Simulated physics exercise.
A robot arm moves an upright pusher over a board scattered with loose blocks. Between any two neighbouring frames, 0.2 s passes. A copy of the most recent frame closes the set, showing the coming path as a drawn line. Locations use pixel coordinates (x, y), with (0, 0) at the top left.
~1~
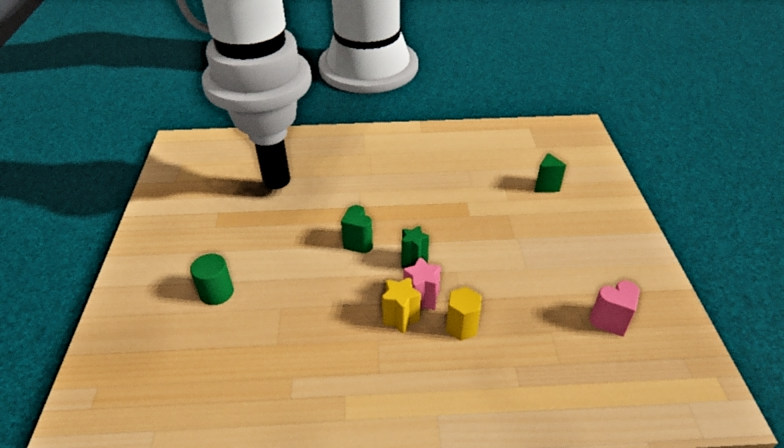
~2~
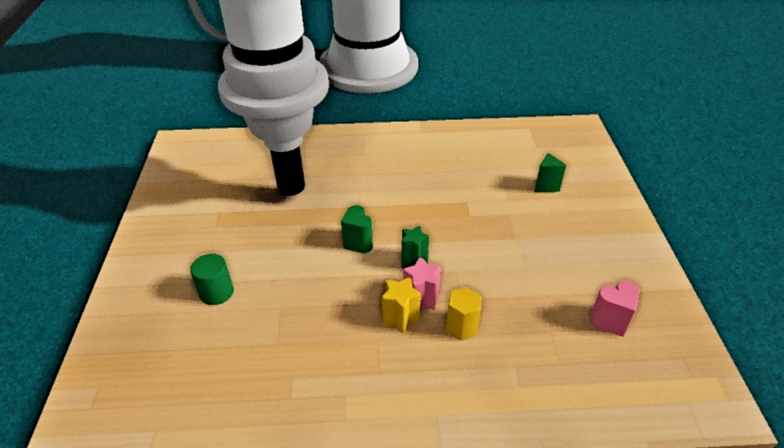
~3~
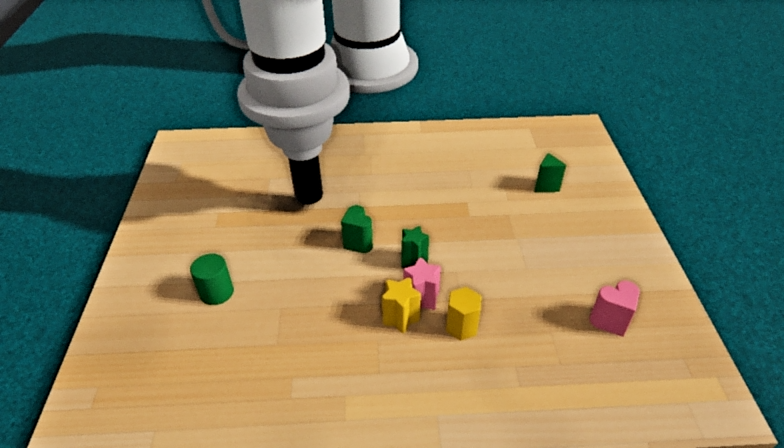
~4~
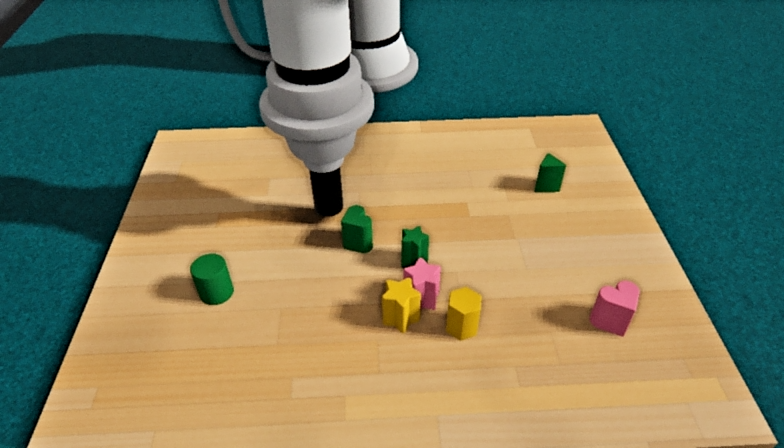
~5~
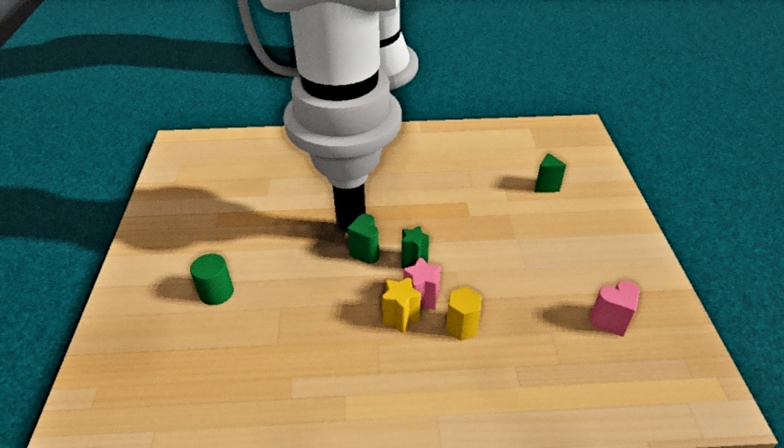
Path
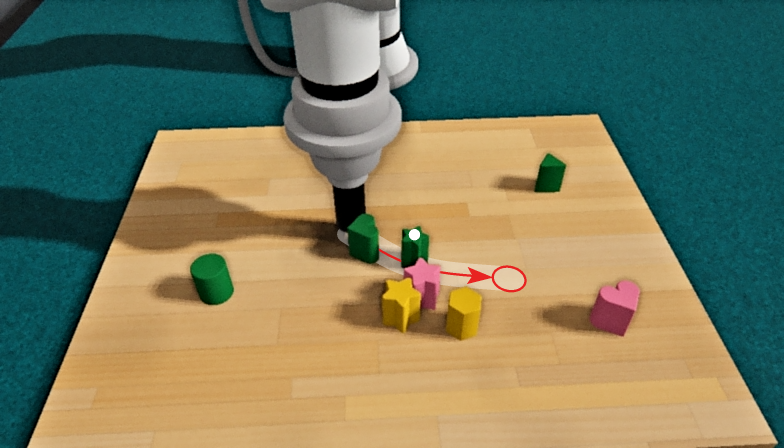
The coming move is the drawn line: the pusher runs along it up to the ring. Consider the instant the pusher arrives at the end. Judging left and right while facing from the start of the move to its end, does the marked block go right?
No, I don't think so.
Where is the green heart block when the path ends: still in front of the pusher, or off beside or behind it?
Once the path is finished, the green heart block lies beside or behind the pusher.
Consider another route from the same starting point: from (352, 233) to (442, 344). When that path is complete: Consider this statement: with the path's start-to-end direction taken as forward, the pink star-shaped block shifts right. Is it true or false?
False - the claim does not hold.
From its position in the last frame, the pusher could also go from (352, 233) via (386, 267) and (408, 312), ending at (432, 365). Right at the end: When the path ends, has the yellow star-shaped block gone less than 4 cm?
My answer is no.
The drawn path runs from (352, 233) via (395, 258) and (450, 274), ending at (509, 279); the dot is on the green star-shaped block.
On the path given first. One third of the way, pusher at (396, 249); green heart block at (384, 252), turned 90° clockwise; green star-shaped block at (422, 237), turned 15° clockwise.
Two thirds of the way, pusher at (451, 264); green heart block at (384, 252), turned 90° clockwise; green star-shaped block at (480, 252), turned 10° clockwise.
At the end, pusher at (511, 269); green heart block at (384, 252), turned 90° clockwise; green star-shaped block at (543, 258), turned 15° clockwise; pink star-shaped block not moved; yellow six-sided block not moved.
